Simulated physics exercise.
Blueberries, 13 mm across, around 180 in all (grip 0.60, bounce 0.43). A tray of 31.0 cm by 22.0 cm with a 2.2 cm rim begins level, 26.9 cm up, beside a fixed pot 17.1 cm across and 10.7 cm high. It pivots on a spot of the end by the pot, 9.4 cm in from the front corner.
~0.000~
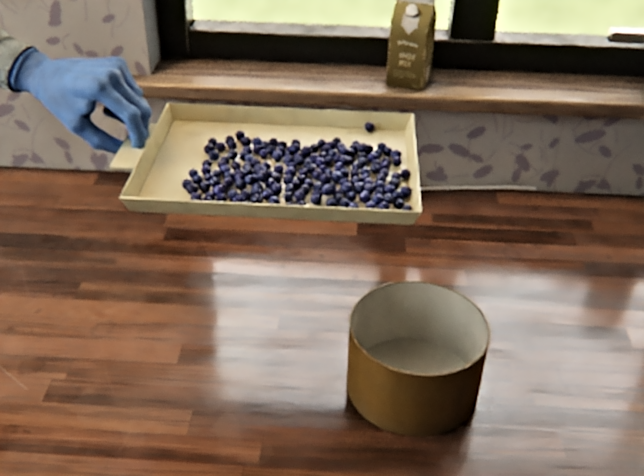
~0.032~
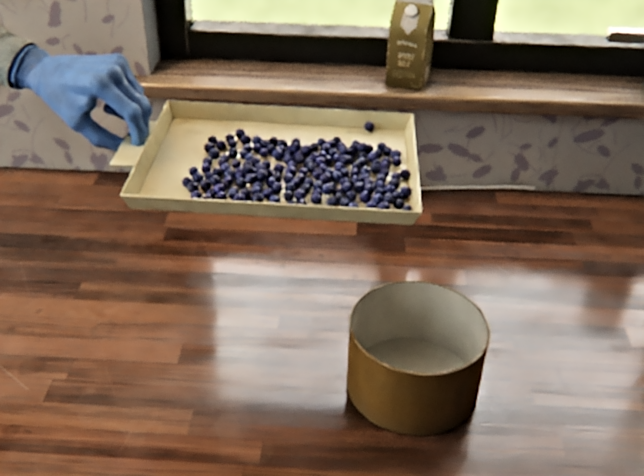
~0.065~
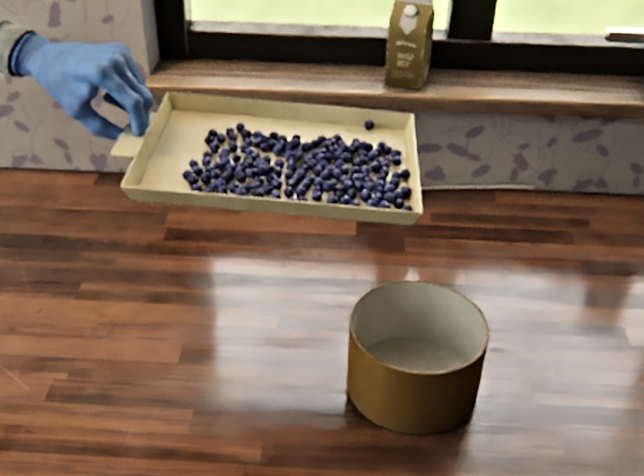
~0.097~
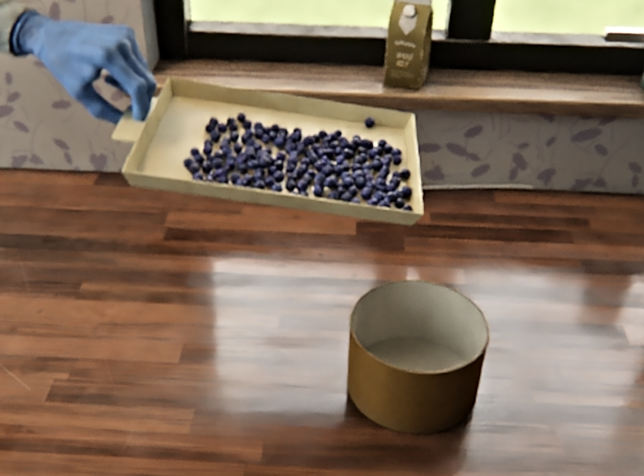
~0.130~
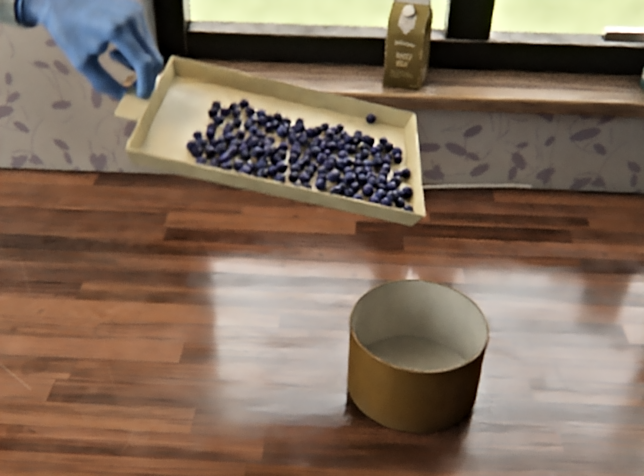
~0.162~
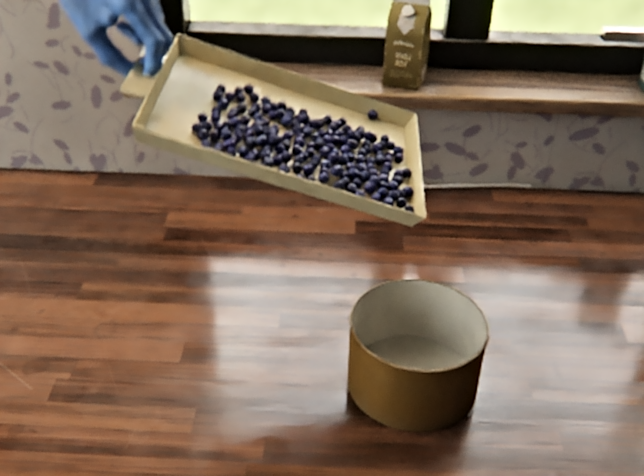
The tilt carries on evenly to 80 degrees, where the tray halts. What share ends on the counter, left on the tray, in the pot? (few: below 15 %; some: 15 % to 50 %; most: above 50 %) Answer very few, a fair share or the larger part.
On the counter: The larger part; left on the tray: Very few; in the pot: A fair share.
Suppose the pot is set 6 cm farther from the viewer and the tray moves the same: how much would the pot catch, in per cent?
It would be near 45 per cent.
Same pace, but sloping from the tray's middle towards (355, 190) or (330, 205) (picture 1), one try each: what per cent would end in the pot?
Some 90 and 80 per cent.
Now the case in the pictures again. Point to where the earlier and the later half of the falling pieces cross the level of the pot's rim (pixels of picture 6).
At about (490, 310), then at (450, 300).
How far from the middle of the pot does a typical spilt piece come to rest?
Roughly 20 cm.
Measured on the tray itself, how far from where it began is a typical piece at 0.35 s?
Roughly 2 cm.
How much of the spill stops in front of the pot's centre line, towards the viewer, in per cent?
Roughly 20 per cent.
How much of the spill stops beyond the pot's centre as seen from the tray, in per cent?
Some 100 per cent.
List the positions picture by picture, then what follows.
In the first frame, tray tilt 0 degrees, front corners at (128, 194) and (414, 208); middle of the pieces at (303, 173); pot at (419, 324).
In the second frame, tray tilt 1 degrees, front corners at (129, 192) and (414, 208); middle of the pieces at (304, 172).
In the third frame, tray tilt 3 degrees, front corners at (129, 183) and (415, 208), lowest corner right front; middle of the pieces at (304, 169).
In the fourth frame, tray tilt 7 degrees, front corners at (131, 168) and (416, 209), lowest corner right front; middle of the pieces at (305, 163).
In the fifth frame, tray tilt 12 degrees, front corners at (135, 146) and (418, 210), lowest corner right front; middle of the pieces at (308, 155).
In the sixth frame, tray tilt 18 degrees, front corners at (141, 124) and (419, 211), lowest corner right front; middle of the pieces at (311, 147); pot at (419, 322). The tray's pace is about 175 degrees a second.
After 0.35 s, tilt 51 degrees; the tray holds 100 %, the pot 0 %.
After 0.47 s, tilt 72 degrees; the tray holds 100 %, the pot 0 %.
After 0.72 s, tilt 80 degrees; the tray holds 20 %, the pot 15 %.
In the end, at 2.0 s, counter 60 %, tray 0 %, pot 40 %.
